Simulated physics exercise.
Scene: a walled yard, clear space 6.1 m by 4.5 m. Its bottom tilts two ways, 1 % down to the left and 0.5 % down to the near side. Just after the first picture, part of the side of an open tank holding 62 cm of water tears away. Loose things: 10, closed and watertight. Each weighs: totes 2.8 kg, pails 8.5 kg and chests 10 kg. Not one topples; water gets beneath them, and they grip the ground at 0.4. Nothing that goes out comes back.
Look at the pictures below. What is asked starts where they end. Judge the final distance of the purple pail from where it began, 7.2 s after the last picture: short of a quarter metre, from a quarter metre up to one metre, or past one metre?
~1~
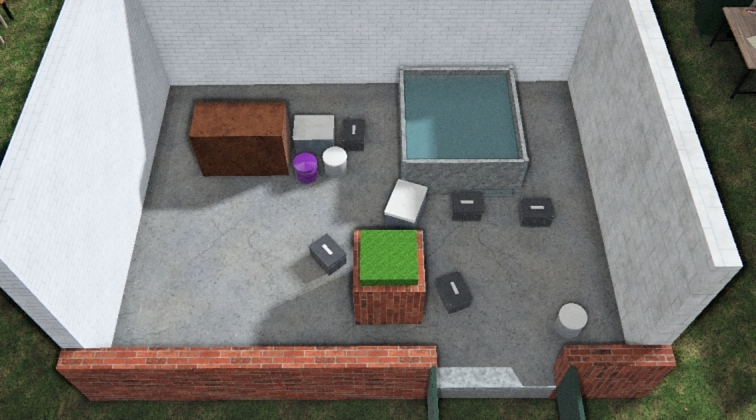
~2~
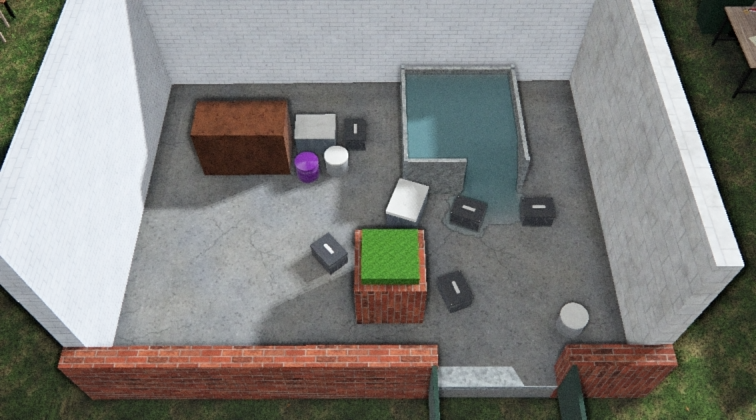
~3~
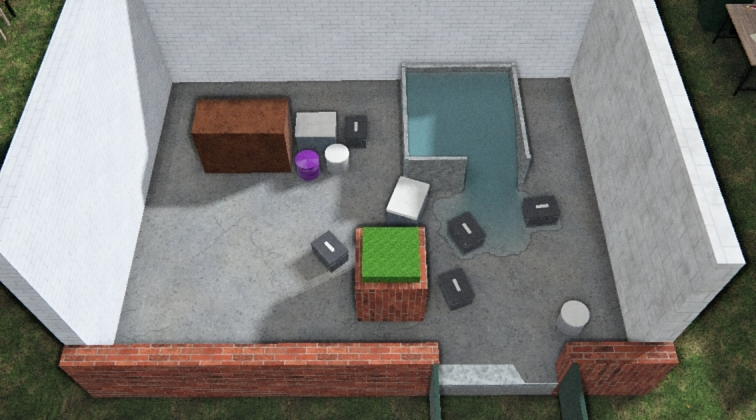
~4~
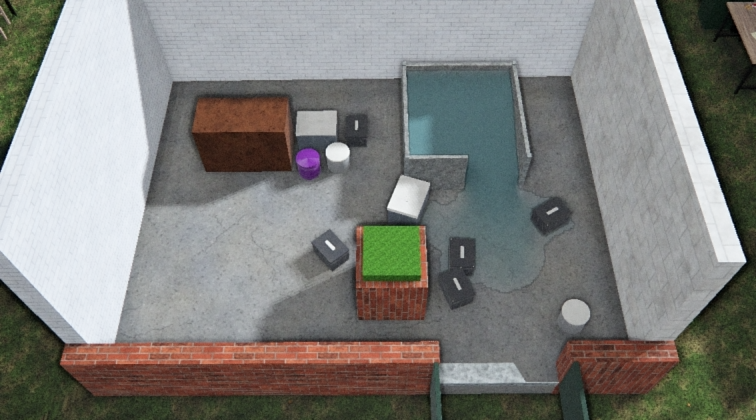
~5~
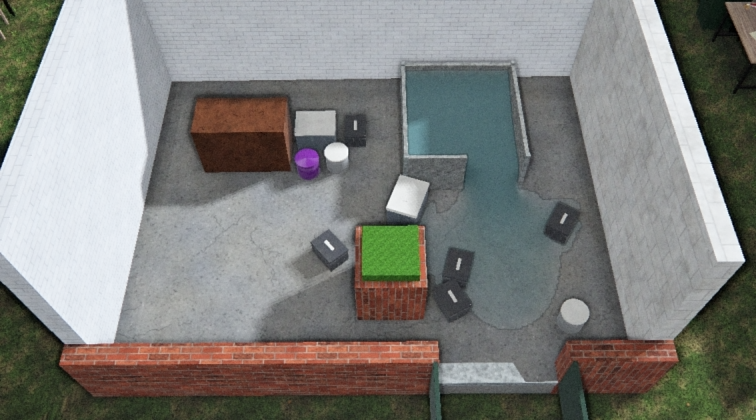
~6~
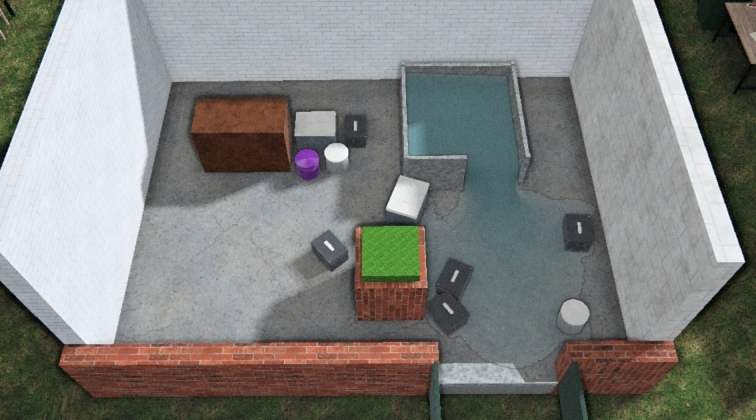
It is left in place.
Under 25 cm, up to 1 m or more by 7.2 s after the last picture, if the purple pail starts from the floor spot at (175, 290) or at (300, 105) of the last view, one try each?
At the first spot it keeps its position; at the second it keeps its position.
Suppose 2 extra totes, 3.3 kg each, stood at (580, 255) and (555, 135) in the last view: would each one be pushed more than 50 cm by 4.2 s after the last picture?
So that's across the line and then behind the line.
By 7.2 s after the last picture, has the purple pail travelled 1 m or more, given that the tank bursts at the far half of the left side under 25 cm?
If that happened, the purple pail winds up well away.
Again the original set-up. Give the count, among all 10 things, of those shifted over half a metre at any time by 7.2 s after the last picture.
Count: 4.
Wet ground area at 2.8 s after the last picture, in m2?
About 14 m2 is covered.
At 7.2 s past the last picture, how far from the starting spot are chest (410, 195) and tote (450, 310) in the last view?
In that order: 0 cm, 350 cm.
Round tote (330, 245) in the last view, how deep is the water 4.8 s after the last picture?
I'd say some 1 cm.
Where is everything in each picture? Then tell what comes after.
The purple pail at (305, 162), on the bottom; 2.4 m2 under water; 0 of 10 have shifted, in the first frame.
The purple pail at (307, 161), on the bottom; 2.8 m2 under water; 1 of 10 have shifted, in the second frame.
The purple pail at (307, 159) rests on the ground; water covers 3.4 m2; 1 of 10 have shifted, in the third frame.
The purple pail at (308, 158), on the bottom; 4.3 m2 under water; 2 of 10 have shifted, in the fourth frame.
The purple pail at (307, 158) rests on the ground; water covers 5.3 m2; 3 of 10 have shifted, in the fifth frame.
The purple pail at (307, 158), on the bottom; water covers 6.5 m2; 3 of 10 have shifted, in the sixth frame.
Then, 0.9 s after the last picture the purple pail is near (307, 158), 0.0 m from its start, aground; 0 of 10 are out; 4 afloat.
Then, 2.8 s after the last picture the purple pail is near (307, 158), 0.0 m from its start, aground; 1 of 10 are out; 1 afloat.
Then, 4.8 s after the last picture the purple pail is near (307, 158), 0.0 m from its start, aground; 2 of 10 are out; 1 afloat.
Then, 7.2 s after the last picture the purple pail is near (307, 158), 0.0 m from its start, aground; 3 of 10 are out; 1 afloat.
